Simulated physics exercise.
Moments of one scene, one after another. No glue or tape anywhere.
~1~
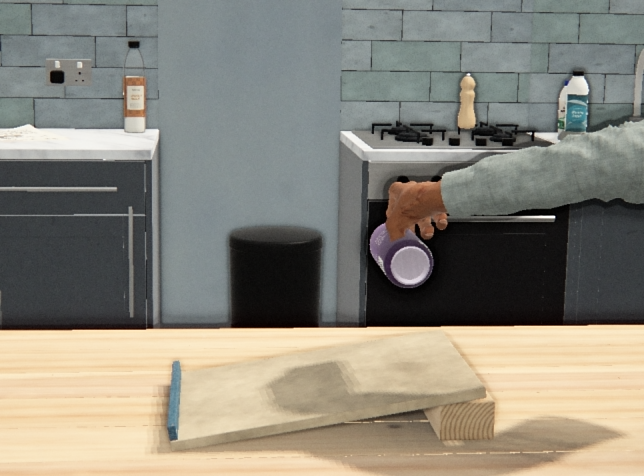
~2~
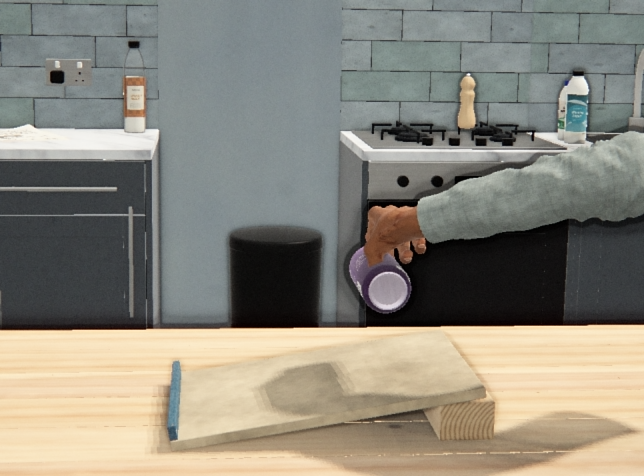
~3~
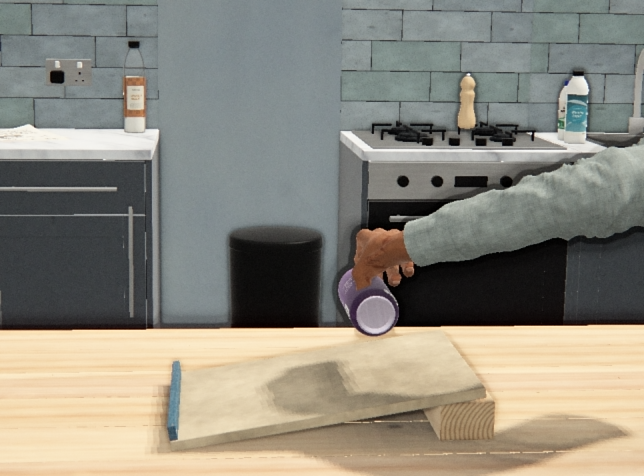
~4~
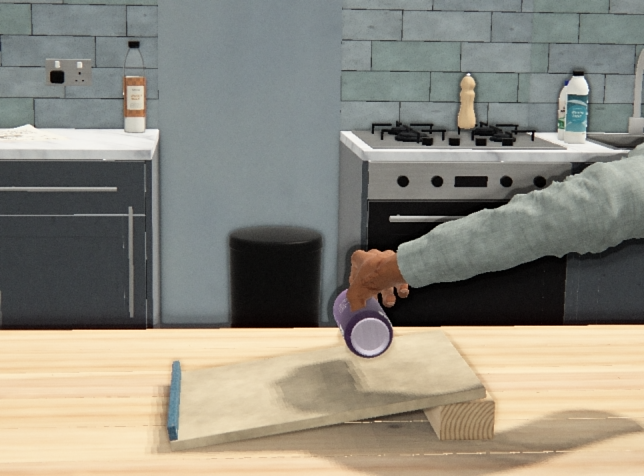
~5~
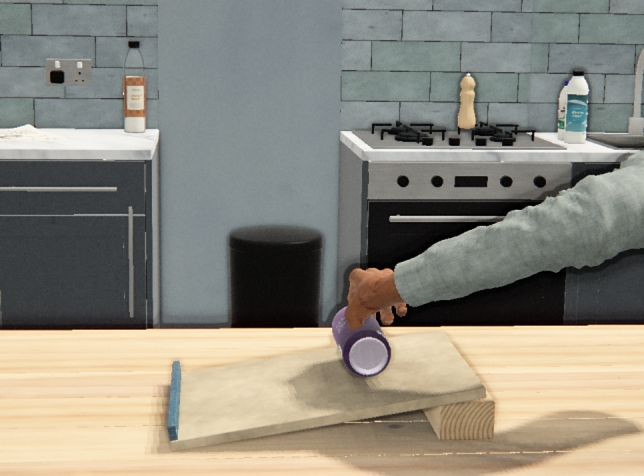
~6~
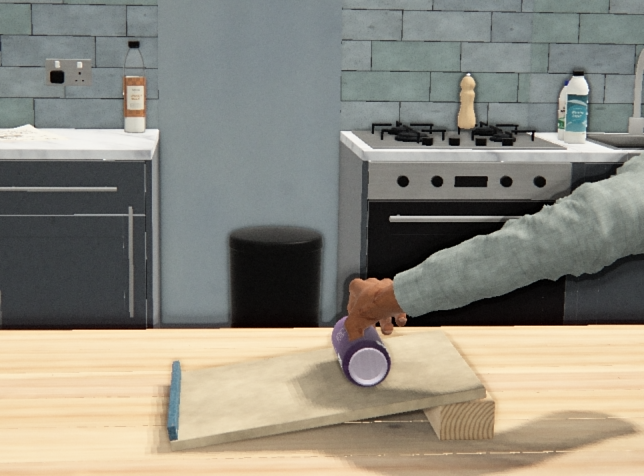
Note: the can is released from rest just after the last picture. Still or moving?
Moving.
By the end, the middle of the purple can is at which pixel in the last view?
Pretty much around (198, 377), I'd say.
Then, 0.50 s after the last picture, purple can rolled about its own width near (306, 359).
Then, 0.70 s after the last picture, purple can rolled well along near (240, 370).
Then, 0.80 s after the last picture, purple can rolled well along near (196, 377).
At rest, moved from the start, purple can. Seen from the same camera at the end, purple can near (198, 377). The purple can slides or rolls down.
